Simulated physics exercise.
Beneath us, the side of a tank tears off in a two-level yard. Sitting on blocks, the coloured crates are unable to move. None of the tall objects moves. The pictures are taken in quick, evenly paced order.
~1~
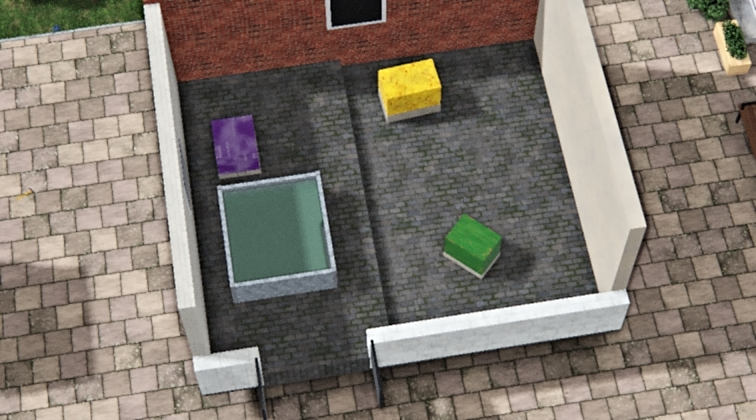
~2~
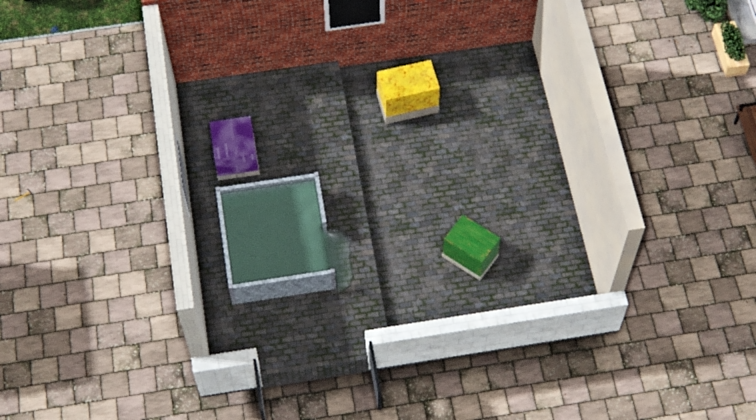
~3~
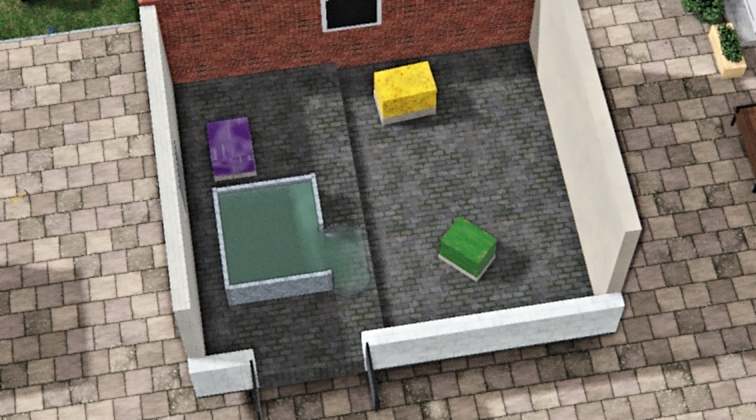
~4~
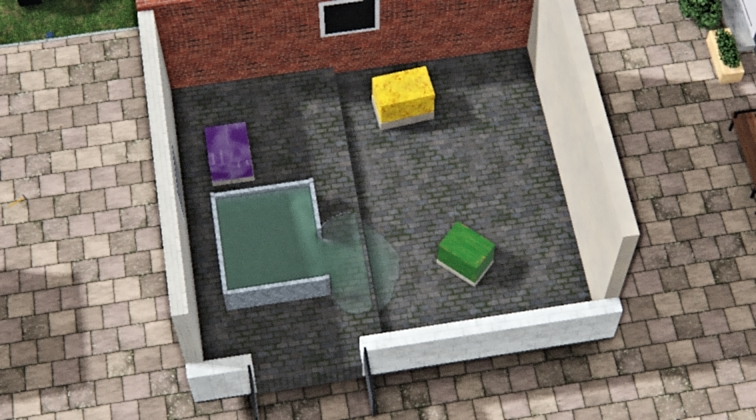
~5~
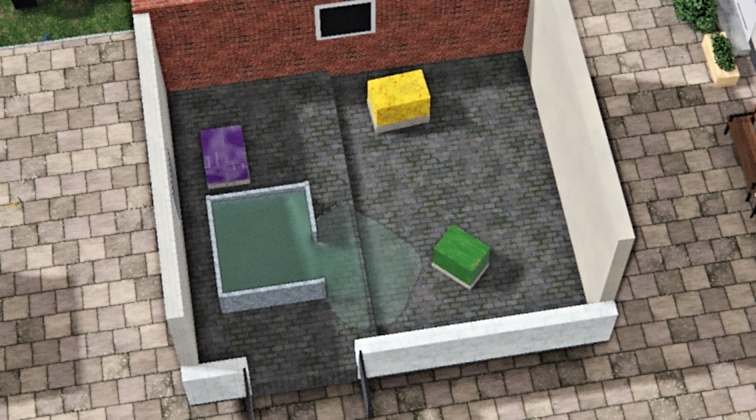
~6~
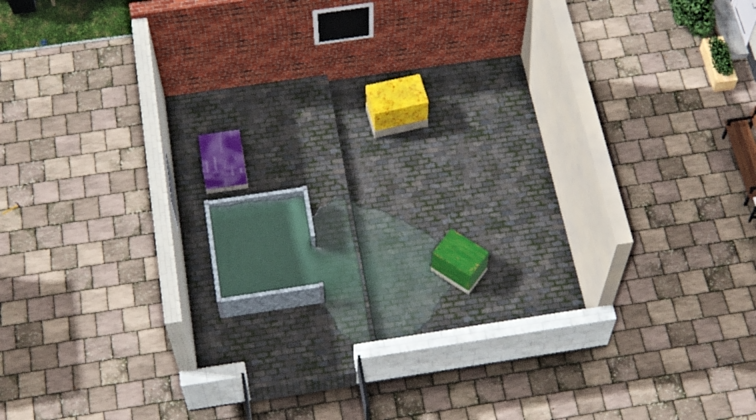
In a walled brick yard with purple, yellow and green crates, the right side of a square tank tore open, and greenish water spread rightward across the dark paving toward the green crate.
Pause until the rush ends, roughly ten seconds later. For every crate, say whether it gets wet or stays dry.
The green crate is exposed; the purple crate is protected; the yellow crate is protected.
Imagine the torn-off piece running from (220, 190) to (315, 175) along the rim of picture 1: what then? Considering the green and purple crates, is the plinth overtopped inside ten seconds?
The green crate is untouched and the purple crate is flooded.
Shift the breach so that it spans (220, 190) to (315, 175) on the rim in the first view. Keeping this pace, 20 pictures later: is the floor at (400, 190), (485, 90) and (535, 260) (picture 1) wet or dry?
Read off point by point, the answer is not soaked, soaking, not soaked.
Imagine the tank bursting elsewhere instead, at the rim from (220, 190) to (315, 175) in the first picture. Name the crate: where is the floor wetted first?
The purple crate comes first.
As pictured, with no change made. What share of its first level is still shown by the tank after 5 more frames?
Around 66 percent.
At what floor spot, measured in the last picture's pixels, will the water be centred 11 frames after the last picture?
Centre of mass: Roughly (348, 264).
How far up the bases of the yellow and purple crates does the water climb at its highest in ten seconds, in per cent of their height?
I'd put it at some 60 % for one and some 0 % for the other, in that order.
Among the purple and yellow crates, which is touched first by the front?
My pick is the crate marked yellow.
A moment on, water covers 25 % of the floor; the green crate water round its plinth, the purple crate not reached, the yellow crate not reached.
Next, water covers 35 % of the floor; the green crate water round its plinth, the purple crate not reached, the yellow crate not reached.
Then, water covers 45 % of the floor; the green crate water round its plinth, the purple crate not reached, the yellow crate water round its plinth.
Later, water covers 55 % of the floor; the green crate water round its plinth, the purple crate not reached, the yellow crate water round its plinth.
In the end, water covers 60 % of the floor; the green crate was topped, the purple crate stayed above the water, the yellow crate stayed above the water.
